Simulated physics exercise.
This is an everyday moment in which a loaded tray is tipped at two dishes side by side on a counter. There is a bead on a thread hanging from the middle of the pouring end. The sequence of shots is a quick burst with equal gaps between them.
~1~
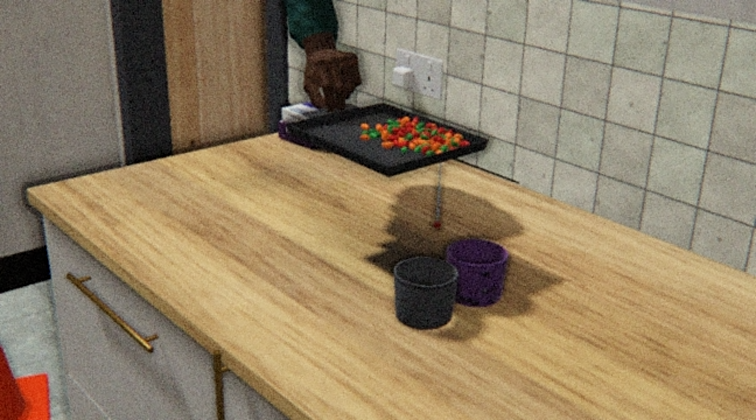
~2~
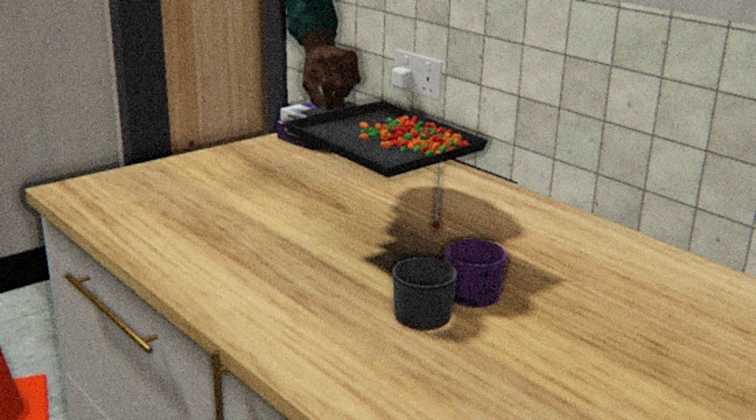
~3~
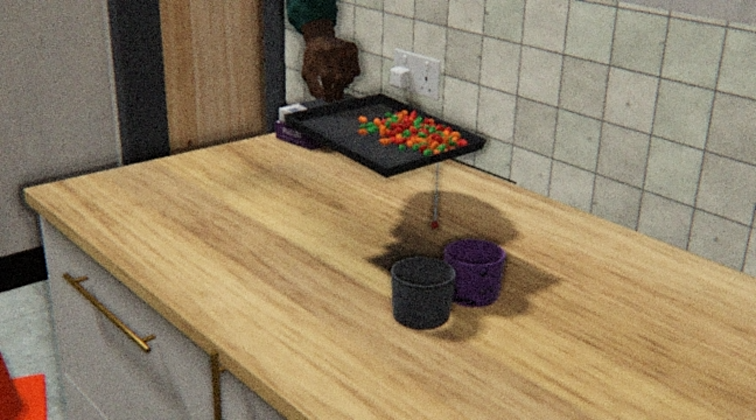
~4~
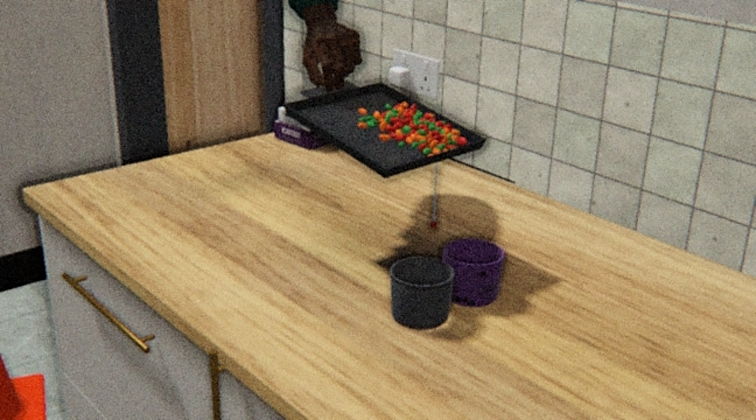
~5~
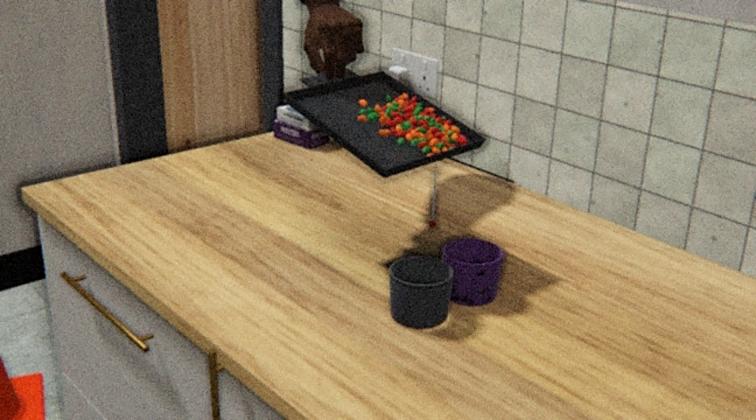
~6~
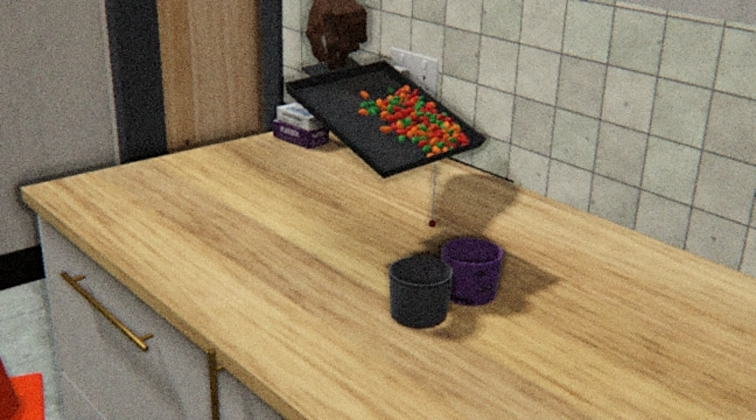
A hand gradually raises the far end of a black tray of colourful jelly beans.
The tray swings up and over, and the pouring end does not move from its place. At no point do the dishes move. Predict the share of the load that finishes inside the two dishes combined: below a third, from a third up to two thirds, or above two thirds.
Counting both dishes, they collect a third to two thirds of the pieces.
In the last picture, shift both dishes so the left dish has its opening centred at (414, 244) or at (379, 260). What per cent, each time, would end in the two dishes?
About 20 and 30 per cent.
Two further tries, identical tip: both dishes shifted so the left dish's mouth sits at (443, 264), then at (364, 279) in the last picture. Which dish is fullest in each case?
Run 1: The one on the right side. Run 2: The one on the right side.
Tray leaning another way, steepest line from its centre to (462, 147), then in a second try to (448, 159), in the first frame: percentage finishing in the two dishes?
In turn 0 and 20 in a hundred.
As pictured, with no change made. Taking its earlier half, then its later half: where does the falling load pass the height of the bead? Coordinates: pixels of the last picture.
First near (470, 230), later near (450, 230).
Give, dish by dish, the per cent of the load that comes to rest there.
Left dish: Roughly 10 per cent; right dish: Roughly 50 per cent.
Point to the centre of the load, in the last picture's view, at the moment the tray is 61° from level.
Somewhere around pixel (440, 135) in the last picture.
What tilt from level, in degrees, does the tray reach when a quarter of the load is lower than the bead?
My estimate is some 100 degrees.
Soon, tray tipped steeply; nearly all on the tray; a stray few in the air.
A while on, tray tipped right over; about half on the tray; a stray few in the left dish; a small part in the right dish; a small part outside both; about a quarter in the air.
Towards the end, tray tipped past a quarter turn; a small part in the left dish; about half in the right dish; about half outside both.
Finally, tray tipped past a quarter turn; a small part in the left dish; about half in the right dish; about half outside both.
